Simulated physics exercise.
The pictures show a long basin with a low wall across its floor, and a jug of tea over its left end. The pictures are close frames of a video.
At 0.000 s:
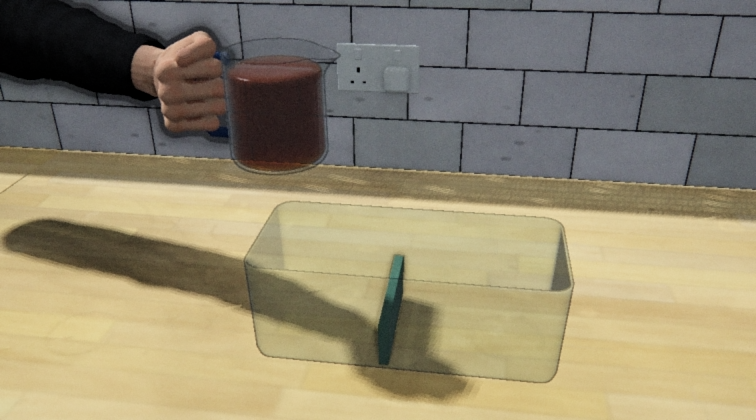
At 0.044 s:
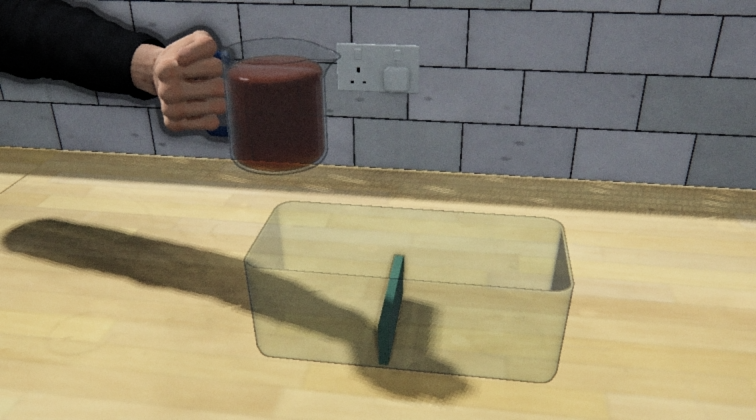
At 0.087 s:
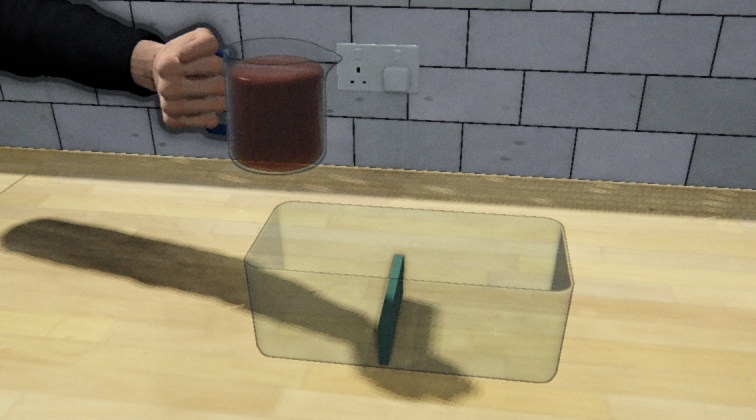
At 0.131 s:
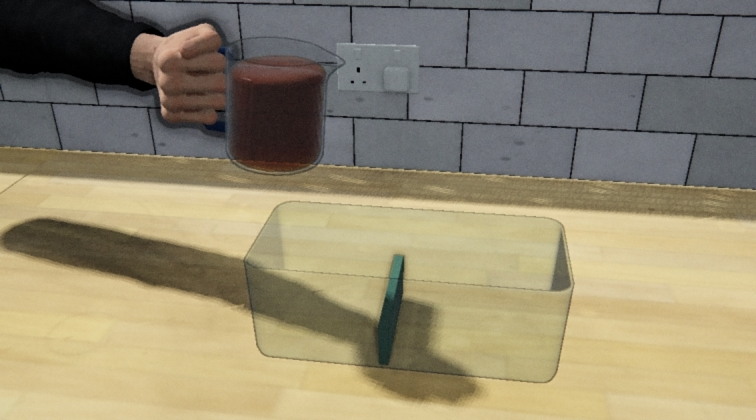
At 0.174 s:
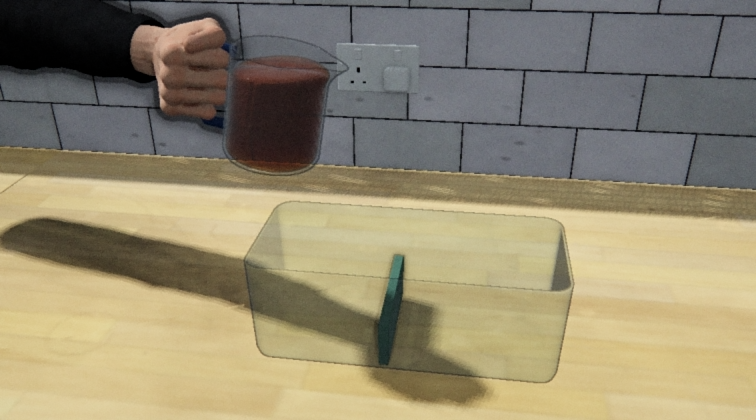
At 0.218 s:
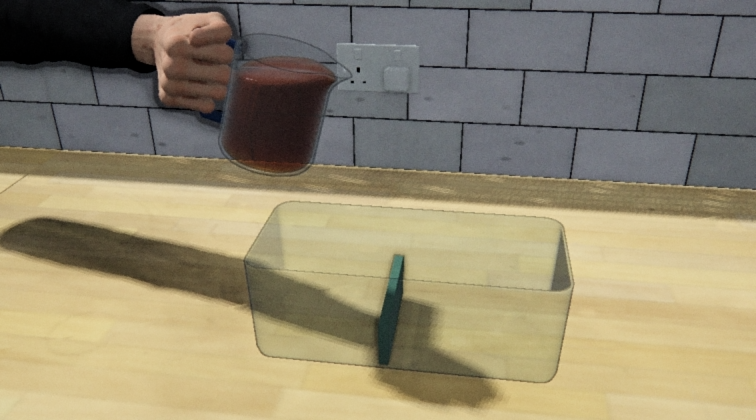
On a wooden counter, a hand slowly tilts a jug of reddish-brown tea rightward above a clear basin.
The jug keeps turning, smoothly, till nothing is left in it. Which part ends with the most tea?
Most lies in the right-hand part.
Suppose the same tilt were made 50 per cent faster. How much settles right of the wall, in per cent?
Some 70 per cent.
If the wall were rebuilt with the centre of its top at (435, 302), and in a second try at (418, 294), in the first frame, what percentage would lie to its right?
In turn 5 and 30 in a hundred.
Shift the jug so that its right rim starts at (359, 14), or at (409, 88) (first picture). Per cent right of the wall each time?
About 95 and 95 per cent.
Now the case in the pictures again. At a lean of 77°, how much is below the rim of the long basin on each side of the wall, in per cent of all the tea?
Near 0 on the left, 5 on the right.
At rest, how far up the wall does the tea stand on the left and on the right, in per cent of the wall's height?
Left: 20 %. Right: 40 %.
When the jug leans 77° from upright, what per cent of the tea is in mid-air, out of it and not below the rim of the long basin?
Roughly 20 in a hundred.
Then, 0.56 s in, the tilt is 77° and 75 per cent is still to pour, 0 is left of the wall and 5 right of it.
Then, 0.82 s in, the tilt is 105° and 23 per cent is still to pour, 5 is left of the wall and 50 right of it.
Then, 1.08 s in, the tilt is 106° and 3 per cent is still to pour, 20 is left of the wall and 72 right of it.
Then, 1.37 s in, the tilt is 106° and 0 per cent is still to pour, 26 is left of the wall and 73 right of it.
Finally, 26 per cent lies left of the wall, 73 right of it and 1 outside.
